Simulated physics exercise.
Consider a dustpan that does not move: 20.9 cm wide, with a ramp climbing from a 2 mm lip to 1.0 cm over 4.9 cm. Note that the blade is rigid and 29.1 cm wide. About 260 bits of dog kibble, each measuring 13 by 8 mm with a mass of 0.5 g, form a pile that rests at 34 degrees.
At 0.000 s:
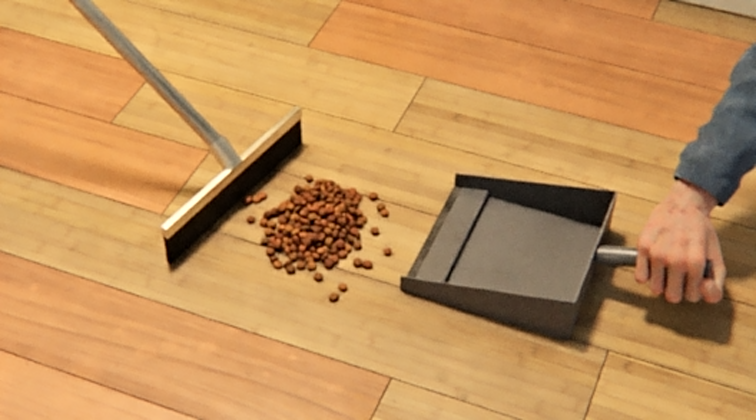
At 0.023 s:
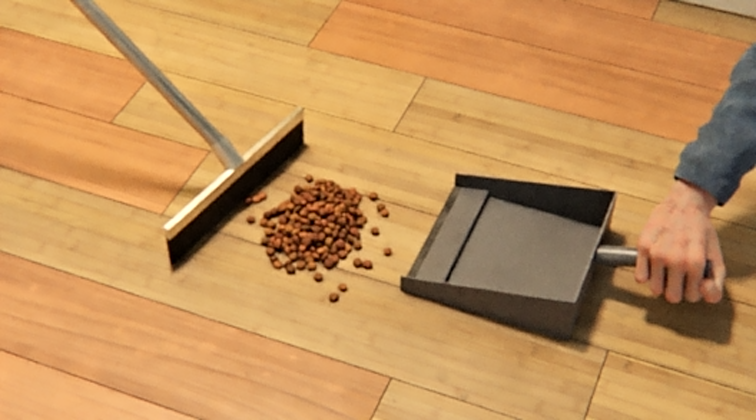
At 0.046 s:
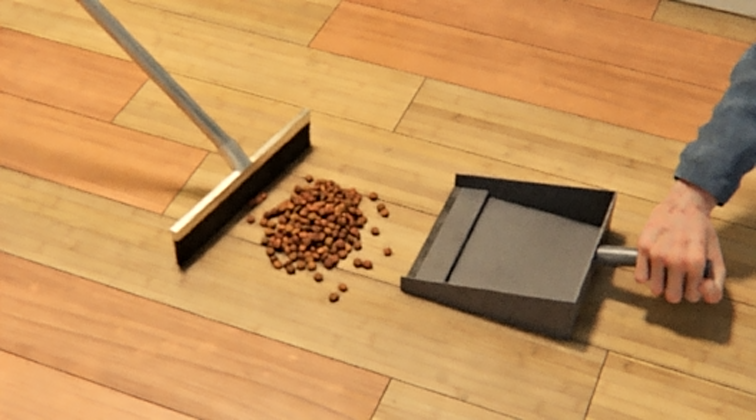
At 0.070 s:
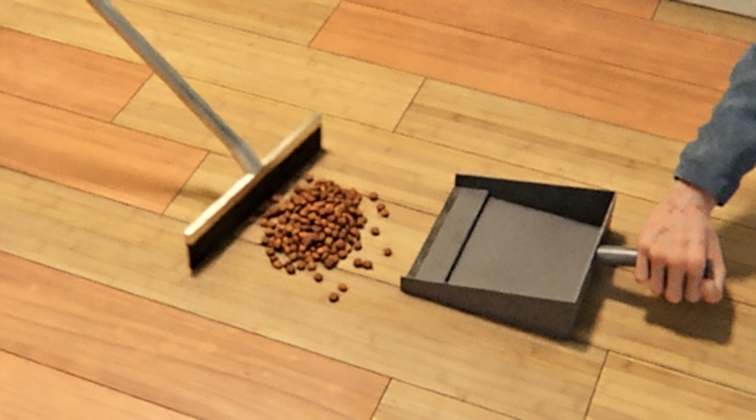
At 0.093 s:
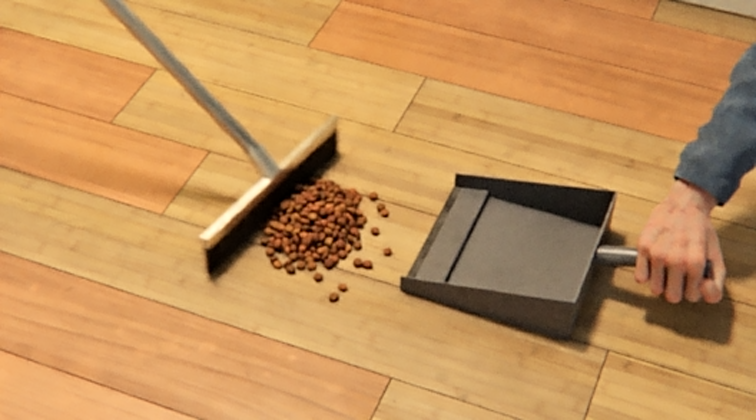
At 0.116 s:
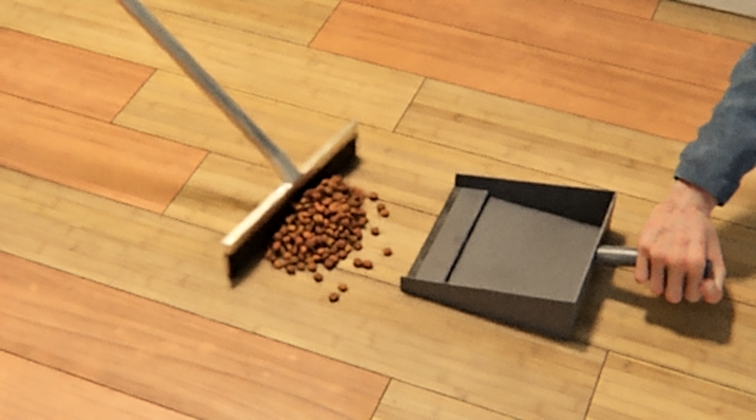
On a wooden plank floor, a long-handled broom with a straight, wide head moves rightward into a pile of small brown kibble, pressing against its left side, while a hand at the right holds a dark dustpan still.
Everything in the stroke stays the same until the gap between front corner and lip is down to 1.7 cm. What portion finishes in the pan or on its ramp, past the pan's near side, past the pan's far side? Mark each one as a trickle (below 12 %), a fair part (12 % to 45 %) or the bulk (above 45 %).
In the pan or on its ramp: The bulk; past the pan's near side: A fair part; past the pan's far side: A trickle.
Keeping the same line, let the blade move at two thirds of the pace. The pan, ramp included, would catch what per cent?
Some 35 %.
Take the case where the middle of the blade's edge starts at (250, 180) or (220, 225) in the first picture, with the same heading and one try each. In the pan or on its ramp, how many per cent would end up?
The two tries give some 50 % and some 55 %.
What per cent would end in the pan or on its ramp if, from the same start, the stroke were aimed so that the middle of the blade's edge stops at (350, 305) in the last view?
I'd expect around 45 per cent.
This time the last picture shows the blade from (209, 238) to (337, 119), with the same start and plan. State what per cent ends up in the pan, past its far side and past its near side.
You'd see pan at 30, far at 0 and near at 20.
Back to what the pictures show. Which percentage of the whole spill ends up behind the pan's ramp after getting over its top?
Around 30 in a hundred.
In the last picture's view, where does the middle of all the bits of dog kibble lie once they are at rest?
Somewhere around (433, 265) in the final frame.
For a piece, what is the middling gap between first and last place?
Median shift: Approx. 18 cm.
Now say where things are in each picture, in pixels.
Blade from (166, 233) to (298, 115), moved 0.0 cm, 0 of the pieces shifted so far; middle of the pieces at (317, 218); pan at (522, 263), in the first picture.
Blade from (169, 233) to (300, 115), moved 0.3 cm, 0 of the pieces shifted so far; middle of the pieces at (317, 218), in the second picture.
Blade from (176, 235) to (307, 117), moved 1.4 cm, 1 of the pieces shifted so far; middle of the pieces at (317, 218), in the third picture.
Blade from (189, 239) to (319, 119), moved 3.1 cm, 3 of the pieces shifted so far; middle of the pieces at (317, 218), in the fourth picture.
Blade from (207, 243) to (335, 123), moved 5.6 cm, 21 of the pieces shifted so far; middle of the pieces at (317, 218), in the fifth picture.
Blade from (228, 248) to (355, 127), moved 8.5 cm, 202 of the pieces shifted so far; middle of the pieces at (321, 219); pan at (522, 263). The blade's pace is about 1.29 m/s, heading 3 degrees away from the viewer's side, in the sixth picture.
After 0.19 s, middle of the blade 9 cm from the lip; 0 % over the lip, far side 0 %, near side 15 %.
After 0.23 s, middle of the blade 6 cm from the lip; 5 % over the lip, far side 0 %, near side 20 %.
After 0.42 s, middle of the blade 5 cm from the lip; 50 % over the lip, far side 0 %, near side 25 %.
At rest (1.1 s), pan 50 %, near side 25 %, far side 0 %, in front of the lip or behind the blade 25 %.
